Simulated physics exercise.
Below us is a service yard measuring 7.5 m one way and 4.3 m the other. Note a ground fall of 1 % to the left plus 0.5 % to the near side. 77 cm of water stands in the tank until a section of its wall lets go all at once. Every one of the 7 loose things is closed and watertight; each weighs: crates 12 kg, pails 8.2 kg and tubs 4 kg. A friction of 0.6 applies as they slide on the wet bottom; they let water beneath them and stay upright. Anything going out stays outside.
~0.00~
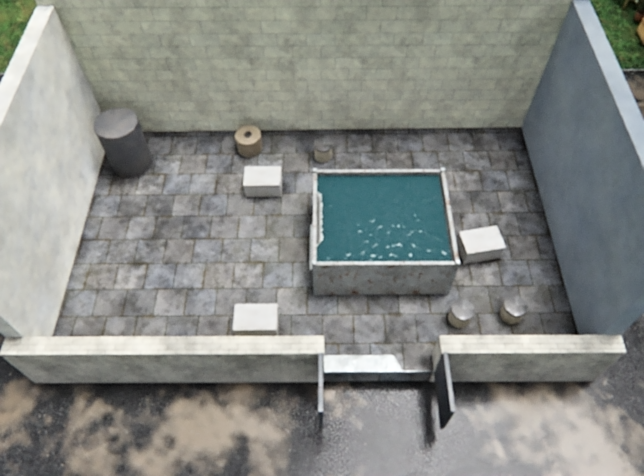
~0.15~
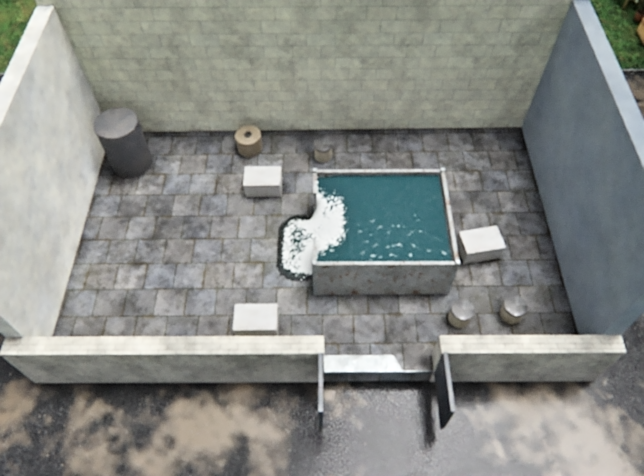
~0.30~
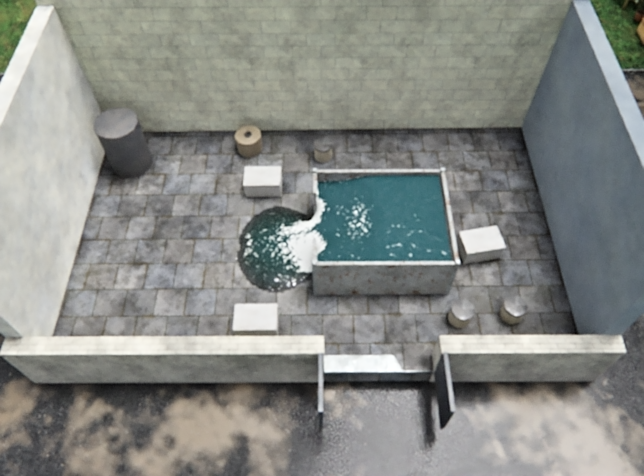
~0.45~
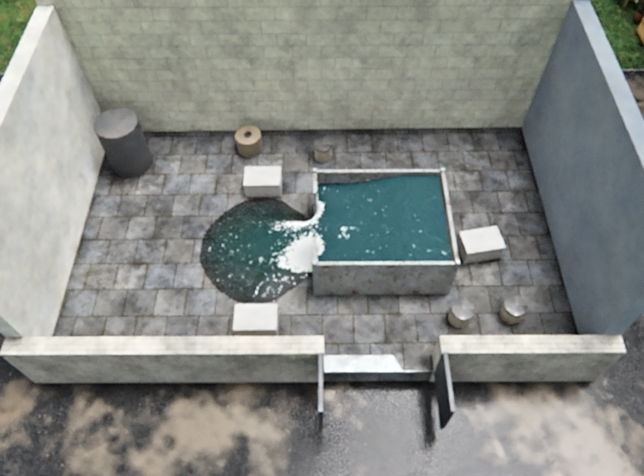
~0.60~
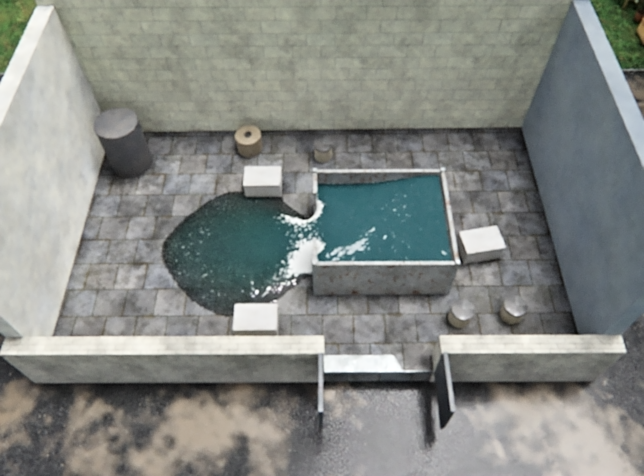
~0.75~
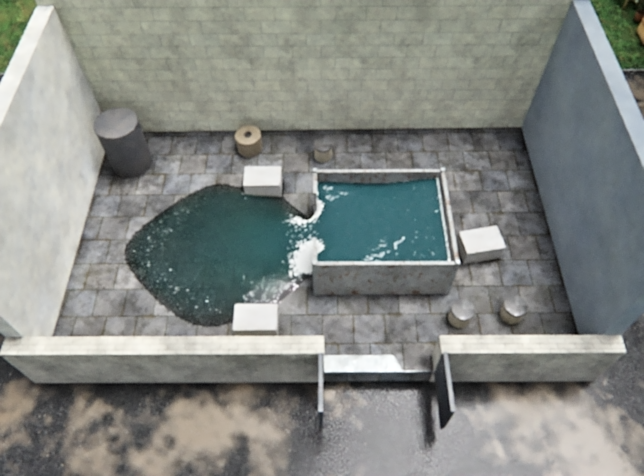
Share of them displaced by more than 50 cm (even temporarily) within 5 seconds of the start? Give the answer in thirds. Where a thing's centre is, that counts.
Under a third.
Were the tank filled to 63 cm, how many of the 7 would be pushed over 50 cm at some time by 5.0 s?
You'd get 0 in that case.
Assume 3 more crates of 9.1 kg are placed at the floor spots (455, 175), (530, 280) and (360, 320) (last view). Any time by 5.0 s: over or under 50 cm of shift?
In the order asked: Below the mark; below the mark; below the mark.
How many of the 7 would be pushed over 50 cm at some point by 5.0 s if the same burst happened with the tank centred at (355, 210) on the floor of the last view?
Result: 3.
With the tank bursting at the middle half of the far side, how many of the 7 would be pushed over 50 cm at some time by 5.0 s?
The answer would then be 4.
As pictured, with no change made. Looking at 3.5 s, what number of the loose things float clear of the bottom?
I get 0.
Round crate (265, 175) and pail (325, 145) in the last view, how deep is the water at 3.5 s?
Roughly 2 and 0 cm.
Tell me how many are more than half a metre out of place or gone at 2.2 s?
By then the count is 0.
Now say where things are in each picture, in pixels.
The first picture shows a crate at (263, 176), on the bottom; a crate at (483, 239), on the bottom; water covers 3.1 m2; 0 of 7 have shifted.
The second picture shows a crate at (263, 176) rests on the ground; a crate at (483, 239), on the bottom; 3.7 m2 under water; 0 of 7 have shifted.
The third picture shows a crate at (263, 176), on the bottom; a crate at (483, 239), on the bottom; water covers 4.5 m2; 0 of 7 have shifted.
The fourth picture shows a crate at (263, 176), on the bottom; a crate at (483, 239), on the bottom; 5.6 m2 under water; 0 of 7 have shifted.
The fifth picture shows a crate at (263, 176), on the bottom; a crate at (483, 239) rests on the ground; water covers 6.9 m2; 0 of 7 have shifted.
The sixth picture shows a crate at (263, 176), on the bottom; a crate at (483, 239), on the bottom; 8.4 m2 under water; 0 of 7 have shifted.
After 1.1 s 0 of 7 are over 50 cm from their spots; 0 afloat.
After 2.2 s 0 of 7 are over 50 cm from their spots; 0 afloat.
After 3.5 s 0 of 7 are over 50 cm from their spots; 0 afloat.
After 5.0 s 2 of 7 are over 50 cm from their spots, and 2 have been at some point; 1 afloat.
